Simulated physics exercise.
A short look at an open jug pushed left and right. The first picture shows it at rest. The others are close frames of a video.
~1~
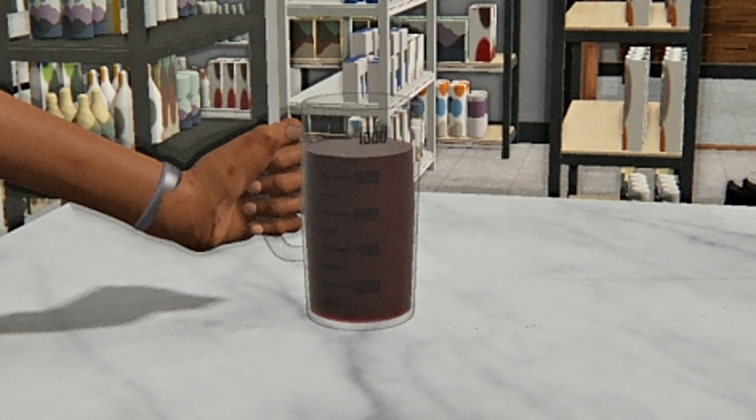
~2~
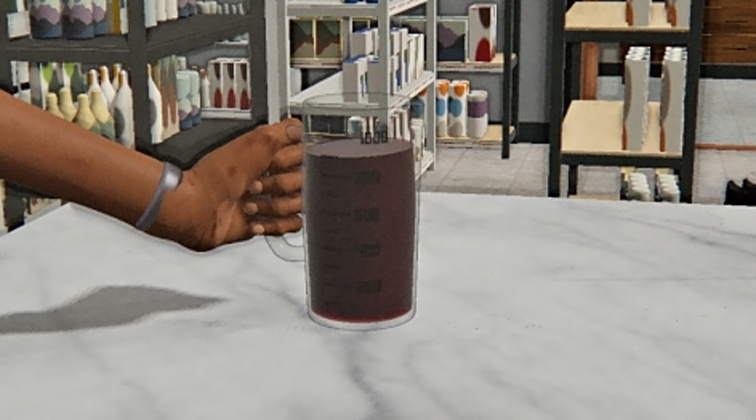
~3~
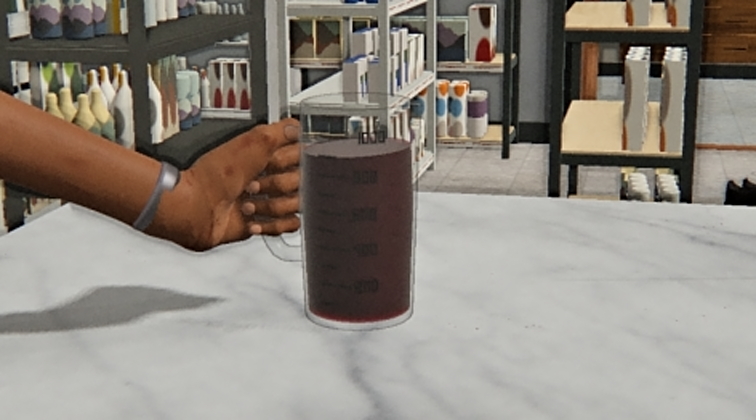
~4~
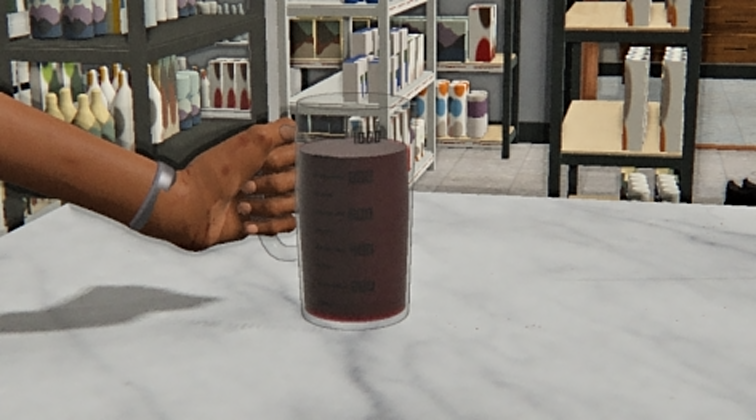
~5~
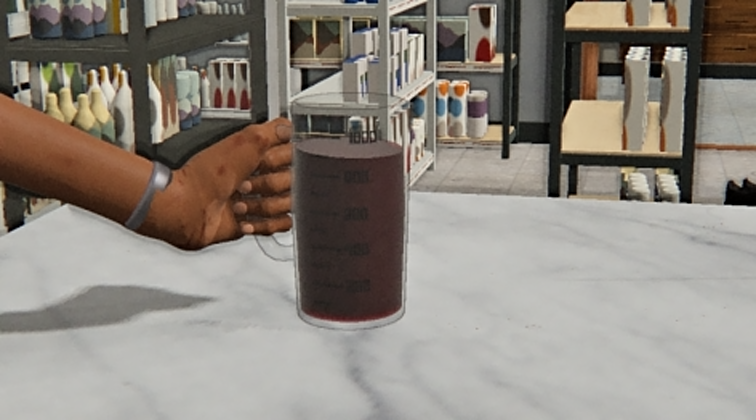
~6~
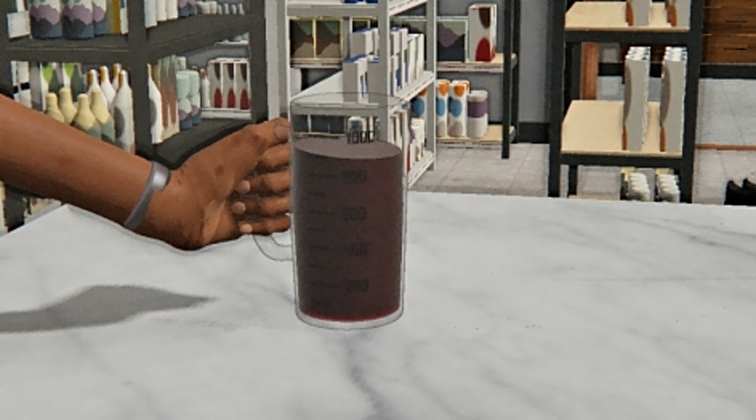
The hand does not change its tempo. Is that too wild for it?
As it turns out, it keeps it all in.
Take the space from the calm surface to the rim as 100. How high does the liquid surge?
Roughly 20 per cent.
A moment on, the highest wave so far stays far below the rim.
When it is over, the highest wave so far stays far below the rim; nothing has left it.
